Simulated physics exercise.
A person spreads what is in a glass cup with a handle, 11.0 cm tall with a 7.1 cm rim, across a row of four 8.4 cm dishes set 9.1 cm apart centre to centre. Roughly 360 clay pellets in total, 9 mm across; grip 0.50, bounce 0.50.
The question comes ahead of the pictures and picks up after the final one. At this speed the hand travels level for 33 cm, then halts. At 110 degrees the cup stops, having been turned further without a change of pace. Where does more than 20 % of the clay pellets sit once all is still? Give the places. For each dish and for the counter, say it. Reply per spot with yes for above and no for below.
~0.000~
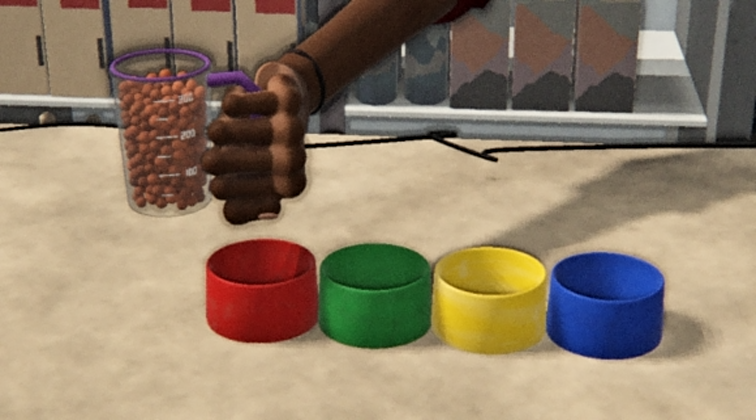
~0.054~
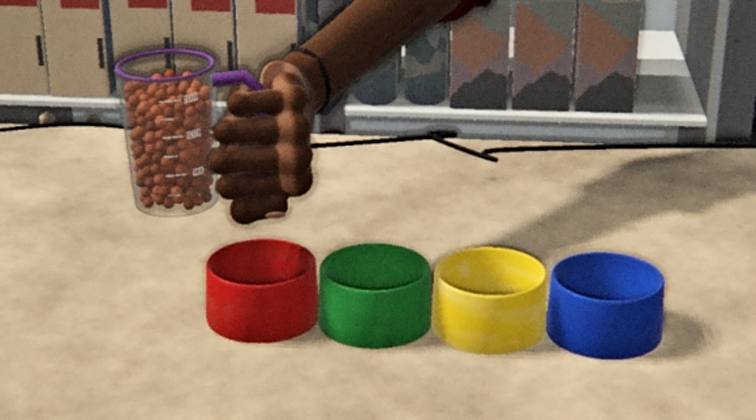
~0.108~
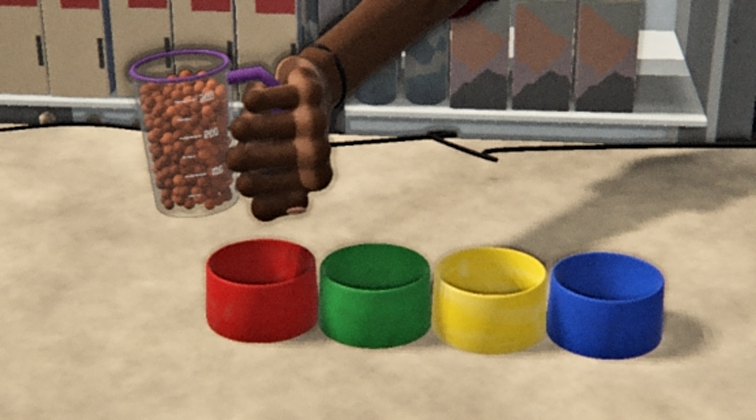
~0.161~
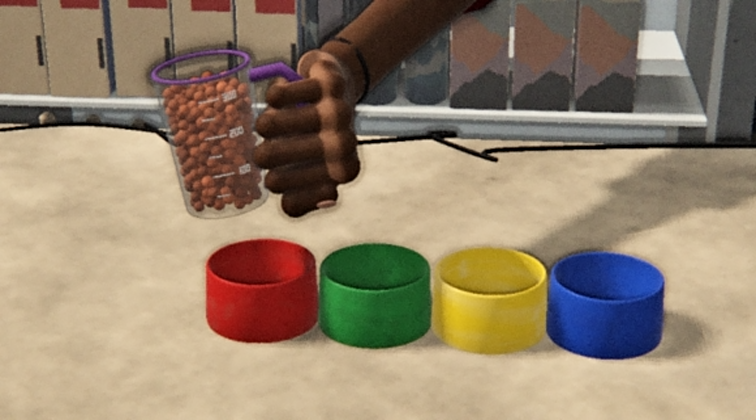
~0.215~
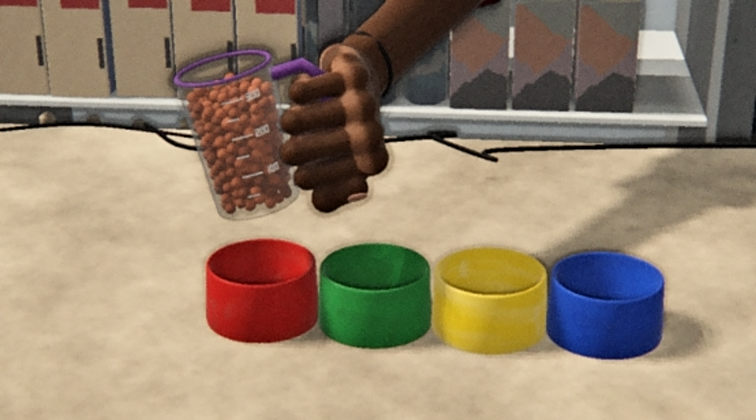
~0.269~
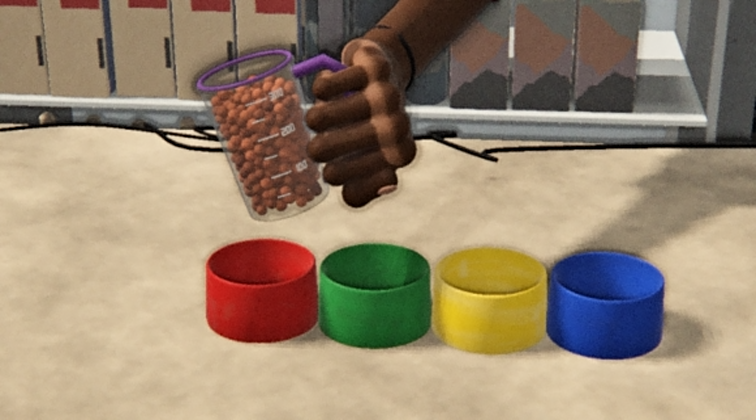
Red: No, below. Blue: No, below. Green: No, below. Yellow: Yes, above. Counter: No, below.
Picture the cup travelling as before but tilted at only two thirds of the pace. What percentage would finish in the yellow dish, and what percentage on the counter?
Yellow 100; counter 0.
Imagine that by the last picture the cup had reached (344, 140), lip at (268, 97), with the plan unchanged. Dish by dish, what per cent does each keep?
Per cent kept: Red 0; blue 0; green 0; yellow 100.
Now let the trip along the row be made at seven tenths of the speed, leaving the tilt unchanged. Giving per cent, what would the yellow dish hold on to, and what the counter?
The shares would then be yellow 100 and counter 0.
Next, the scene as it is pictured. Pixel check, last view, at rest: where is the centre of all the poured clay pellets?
Approximately (489, 288) in the last picture.
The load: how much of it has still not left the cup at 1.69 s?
Estimate: Around 55 % of the load.
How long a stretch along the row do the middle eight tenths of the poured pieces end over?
It spans about 5 centimetres along the dishes.
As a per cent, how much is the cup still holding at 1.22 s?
Somewhere near 100 per cent of the load.
After 0.84 s, tilt 60 degrees; cup holds 100 %.
After 1.22 s, tilt 90 degrees; cup holds 100 %.
After 1.69 s, tilt 110 degrees; cup holds 55 %, yellow 40 %.
In the end, at 3.2 s, red 0 %, blue 0 %, green 0 %, yellow 95 %, counter 0 %.
